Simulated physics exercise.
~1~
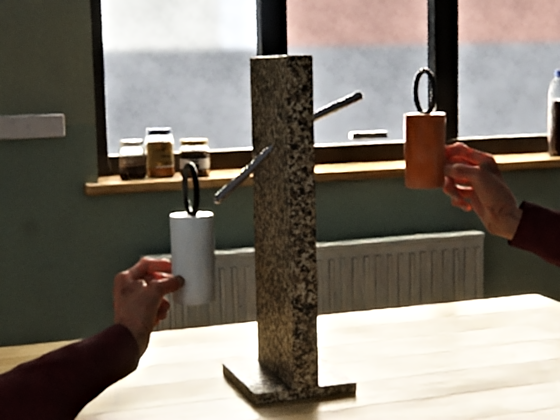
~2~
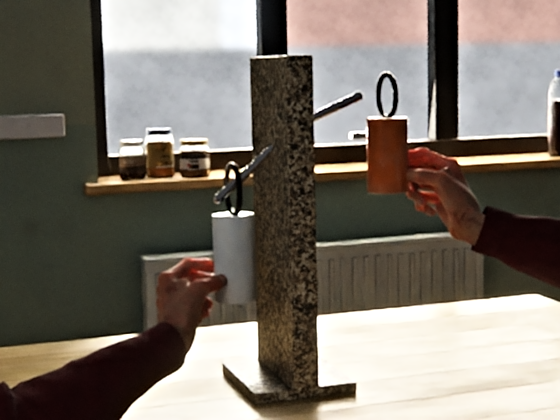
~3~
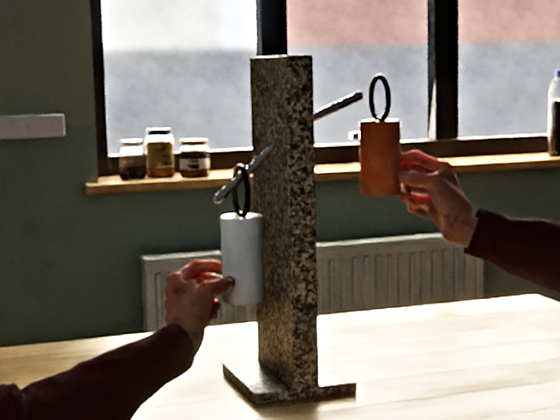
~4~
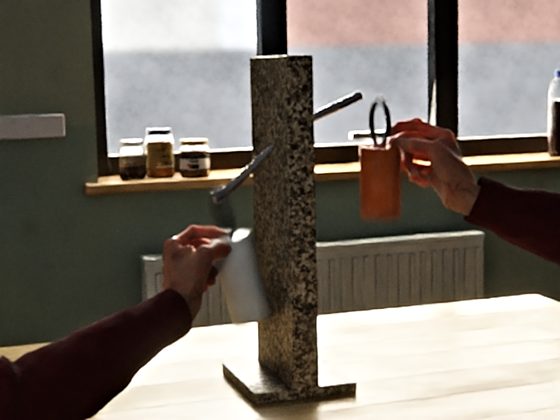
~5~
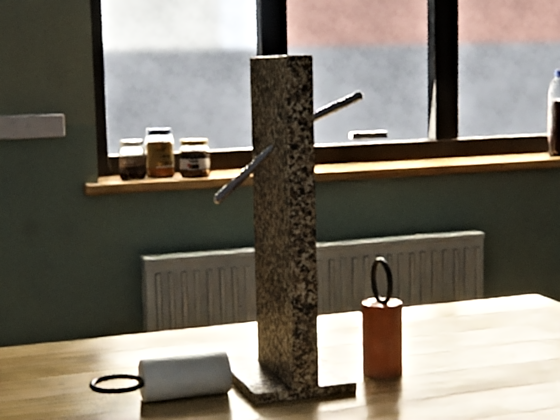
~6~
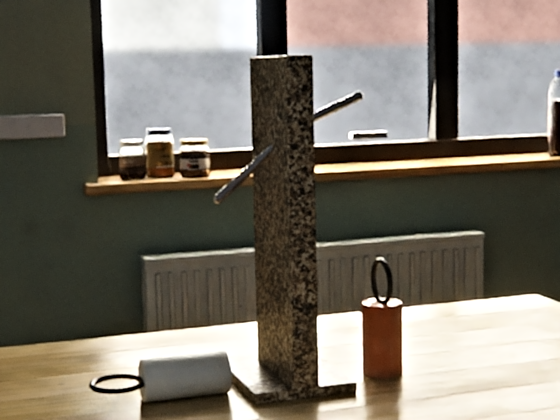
Two hands in dark sleeves hold up cylinders with black rings on top, a white one at left and an orange one at right, beside a tall speckled post on a pale wooden table. Seen from across the table, a slanted rod crosses the post, with a radiator, windows and jars on the sill behind. The hands bring both cylinders inward until their rings are at the rod's ends. They then let go and draw back as both cylinders drop. Finally, the white one lies on its side at left, while the orange one stands upright at right.
